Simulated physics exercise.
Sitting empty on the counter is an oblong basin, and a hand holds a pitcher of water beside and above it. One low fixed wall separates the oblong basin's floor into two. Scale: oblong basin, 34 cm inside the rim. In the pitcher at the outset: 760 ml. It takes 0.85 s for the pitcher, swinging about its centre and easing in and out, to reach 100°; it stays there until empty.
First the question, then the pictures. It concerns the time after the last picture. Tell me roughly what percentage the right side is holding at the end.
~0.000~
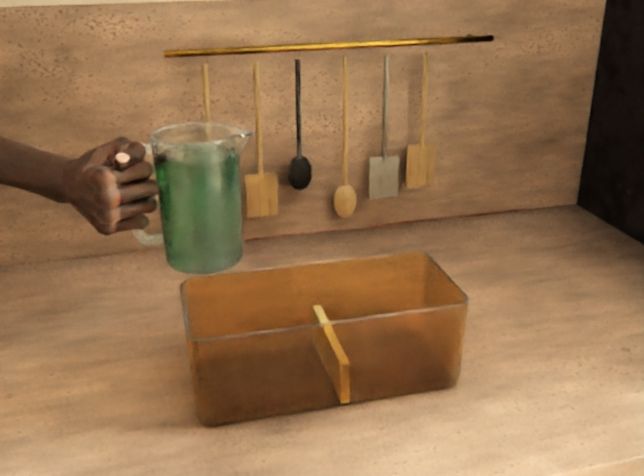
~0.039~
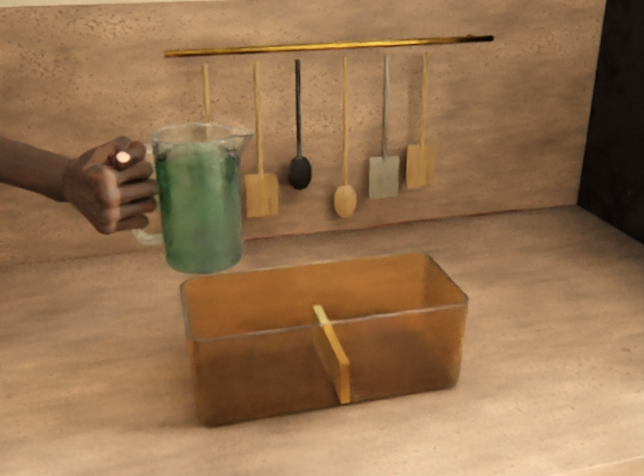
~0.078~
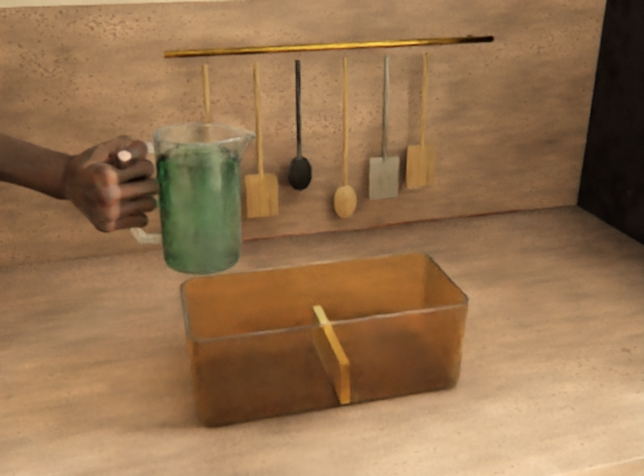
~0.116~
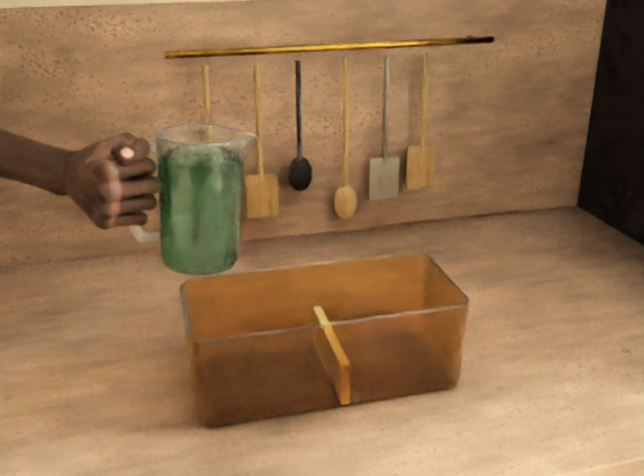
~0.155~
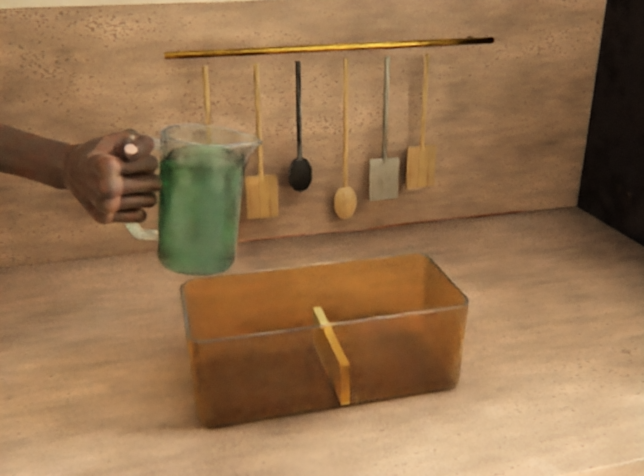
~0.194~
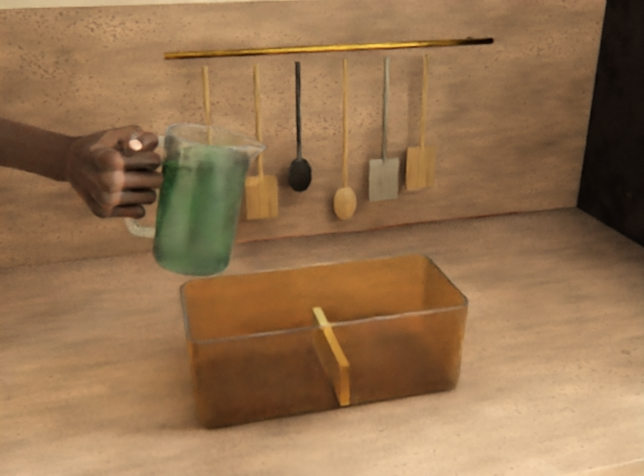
At the end it holds about 58 per cent.
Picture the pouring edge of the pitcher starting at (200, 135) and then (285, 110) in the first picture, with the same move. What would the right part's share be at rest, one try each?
The first try gives around 5 percent, the second around 95 percent.
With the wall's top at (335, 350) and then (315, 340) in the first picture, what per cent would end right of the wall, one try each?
55 per cent first, 90 per cent second.
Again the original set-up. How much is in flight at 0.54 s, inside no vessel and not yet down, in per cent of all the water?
It comes to roughly 12 per cent.
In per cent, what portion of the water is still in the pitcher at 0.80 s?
46 per cent or so.
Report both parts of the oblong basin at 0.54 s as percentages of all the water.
0 per cent left and 1 right, roughly.
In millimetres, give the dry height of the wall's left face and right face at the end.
About 48 mm left, about 40 mm right.
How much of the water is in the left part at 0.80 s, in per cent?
I'd say near 10 percent.
Then, 0.54 s in, the tilt is 71° and 87 per cent is still to pour, 0 is left of the wall and 1 right of it.
Then, 0.80 s in, the tilt is 99° and 47 per cent is still to pour, 10 is left of the wall and 25 right of it.
Then, 1.06 s in, the tilt is 100° and 12 per cent is still to pour, 26 is left of the wall and 55 right of it.
Then, 1.35 s in, the tilt is 100° and 2 per cent is still to pour, 38 is left of the wall and 58 right of it.
Finally, 41 per cent lies left of the wall, 58 right of it and 1 outside.
